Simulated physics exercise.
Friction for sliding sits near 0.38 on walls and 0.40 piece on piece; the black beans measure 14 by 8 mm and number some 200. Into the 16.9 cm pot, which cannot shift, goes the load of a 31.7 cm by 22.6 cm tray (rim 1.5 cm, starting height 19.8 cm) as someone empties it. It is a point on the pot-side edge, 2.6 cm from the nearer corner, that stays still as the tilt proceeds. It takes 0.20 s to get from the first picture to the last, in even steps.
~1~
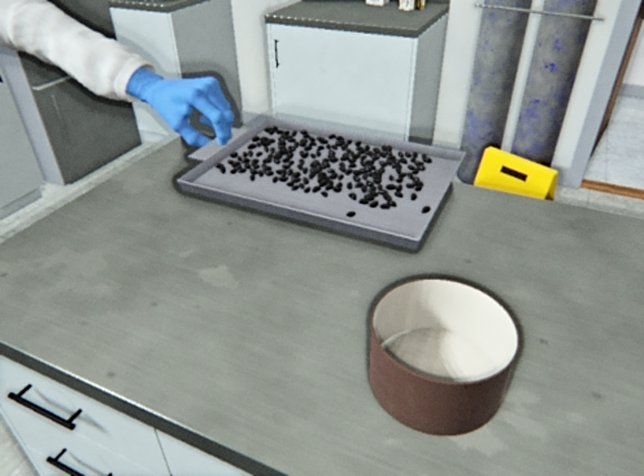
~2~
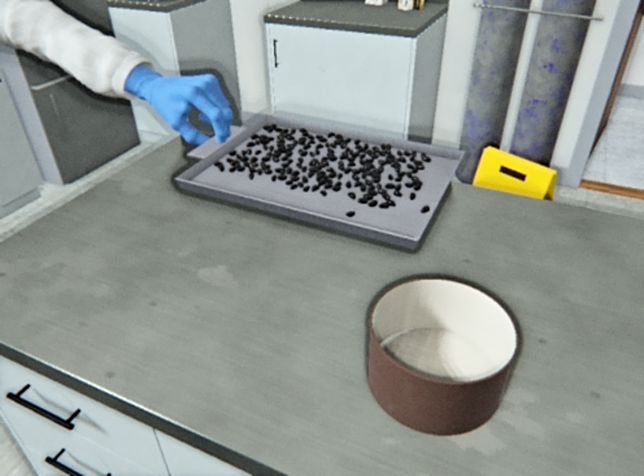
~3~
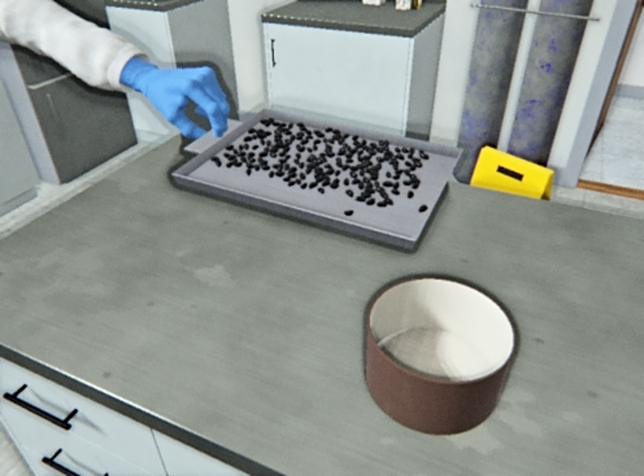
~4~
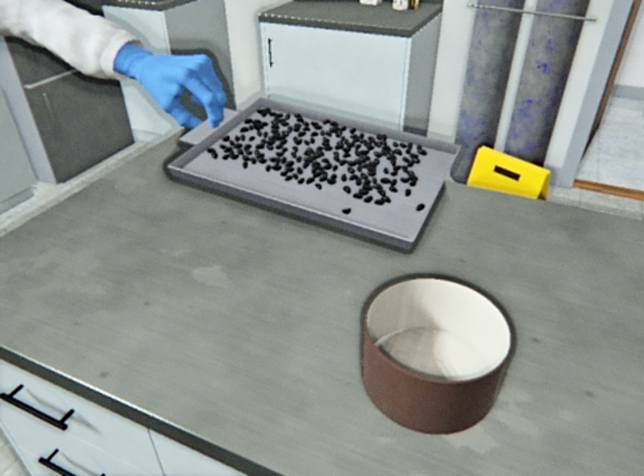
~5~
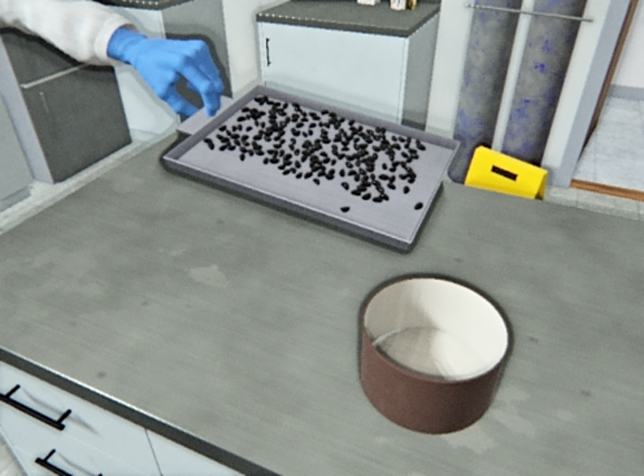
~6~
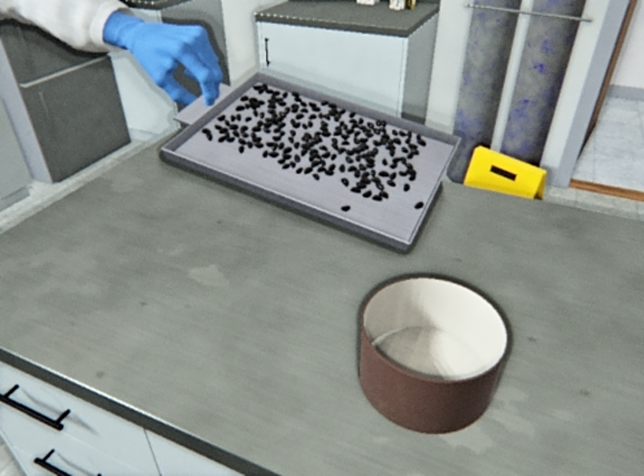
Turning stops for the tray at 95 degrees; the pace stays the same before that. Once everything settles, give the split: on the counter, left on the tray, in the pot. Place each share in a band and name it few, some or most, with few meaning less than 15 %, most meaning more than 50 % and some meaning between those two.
In the end: Counter few, tray few, pot most.
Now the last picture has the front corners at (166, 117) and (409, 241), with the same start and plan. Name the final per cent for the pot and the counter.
You'd end with pot at 75 and counter at 25.
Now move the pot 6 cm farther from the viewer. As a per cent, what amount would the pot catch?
Roughly 40 per cent.
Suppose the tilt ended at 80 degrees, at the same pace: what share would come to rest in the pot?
Roughly 95 %.
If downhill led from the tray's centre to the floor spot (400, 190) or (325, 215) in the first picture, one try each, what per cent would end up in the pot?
Roughly 20 per cent on the first try and 55 per cent on the second.
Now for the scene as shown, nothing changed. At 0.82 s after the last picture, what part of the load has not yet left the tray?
Load share: Around 30%.
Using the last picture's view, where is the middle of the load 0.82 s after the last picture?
My estimate is roughly (429, 370).
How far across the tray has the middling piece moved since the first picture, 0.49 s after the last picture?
By then it sits near 15 cm from where it began.
Then, 0.49 s after the last picture, tilt 51 degrees; the tray holds 100 %, the pot 0 %.
Then, 0.82 s after the last picture, tilt 78 degrees; the tray holds 30 %, the pot 60 %.
Then, 1.24 s after the last picture, tilt 95 degrees; the tray holds 0 %, the pot 95 %.
In the end, counter 0 %, tray 0 %, pot 100 %.
